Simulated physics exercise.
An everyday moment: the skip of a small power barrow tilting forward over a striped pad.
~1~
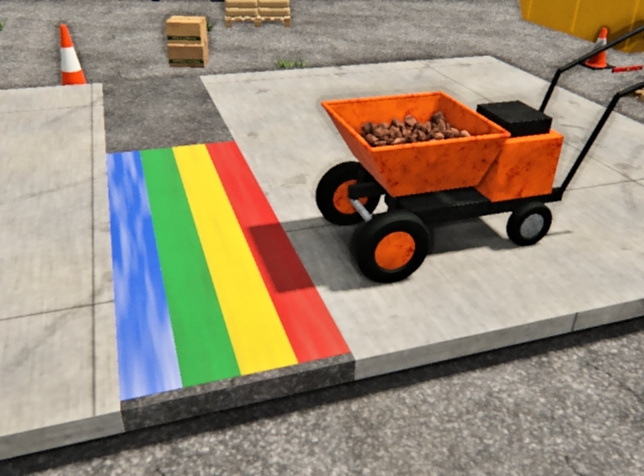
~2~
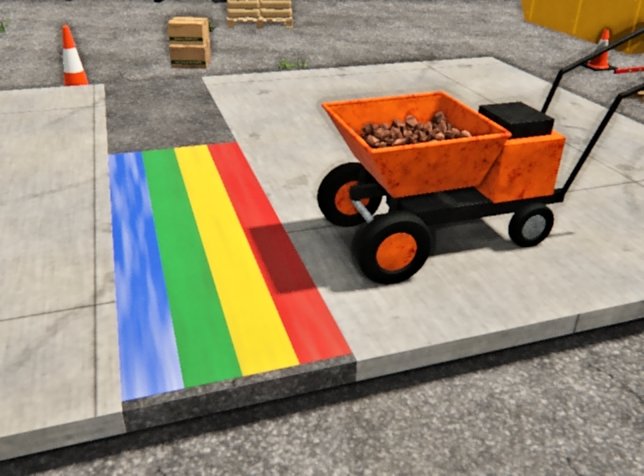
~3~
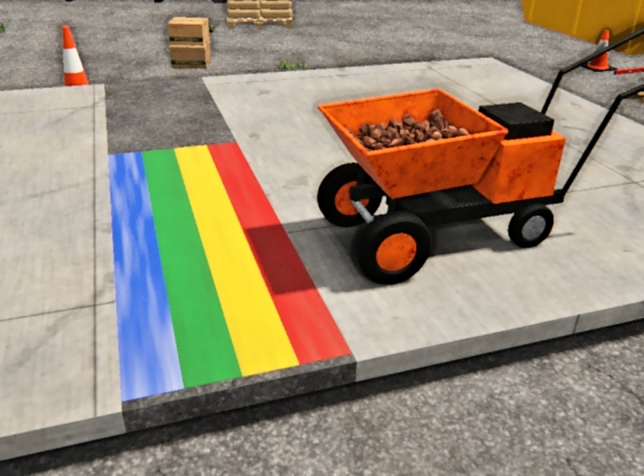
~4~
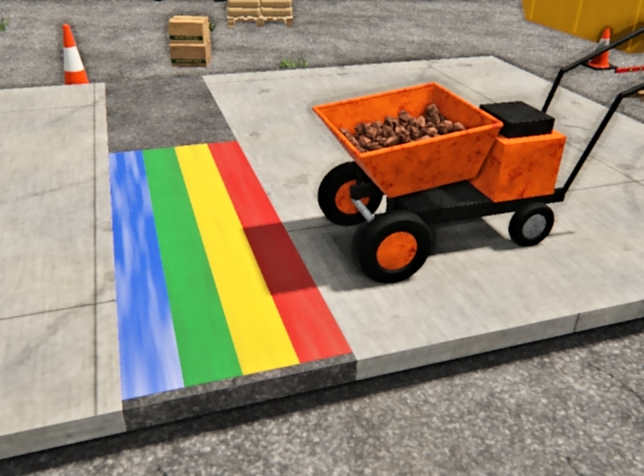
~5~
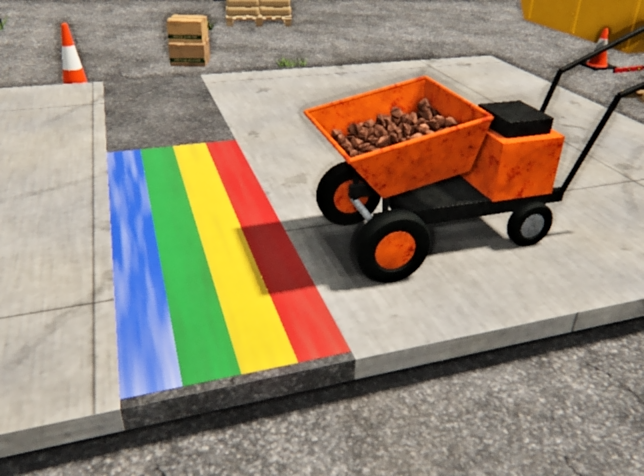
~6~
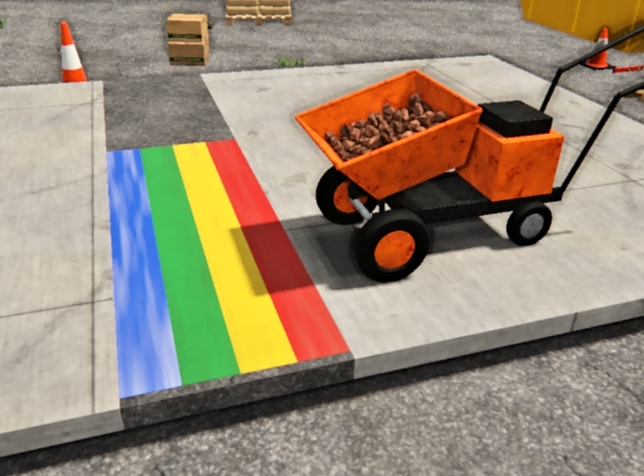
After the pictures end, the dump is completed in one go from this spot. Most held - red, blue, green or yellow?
Yellow holds the most.
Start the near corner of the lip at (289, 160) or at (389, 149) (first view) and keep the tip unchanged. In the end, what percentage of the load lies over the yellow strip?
About 0 %, then 30 %.
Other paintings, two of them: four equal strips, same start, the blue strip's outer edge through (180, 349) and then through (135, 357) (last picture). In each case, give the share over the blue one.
10 % and 10 %.
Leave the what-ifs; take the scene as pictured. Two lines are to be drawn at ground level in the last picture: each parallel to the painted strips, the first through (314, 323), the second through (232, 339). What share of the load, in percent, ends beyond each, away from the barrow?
Estimate: 70 % and 20 %, respectively.
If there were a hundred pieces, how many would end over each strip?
Red strip around 15, yellow strip around 40, green strip around 10, blue strip around 5.
Soon after the last picture, skip tipped steeply; all in the skip.
A little later, skip tipped right over; most in the skip; a stray few over the red strip; about a quarter over the yellow strip; a stray few over the green strip.
Later still, skip tipped right over; about a third in the skip; a small part over the red strip; about a third over the yellow strip; a small part over the green strip; a stray few over the blue strip; a stray few off the paint.
By the end, skip tipped right over; about a third in the skip; a small part over the red strip; about a third over the yellow strip; a small part over the green strip; a stray few over the blue strip; a stray few off the paint.
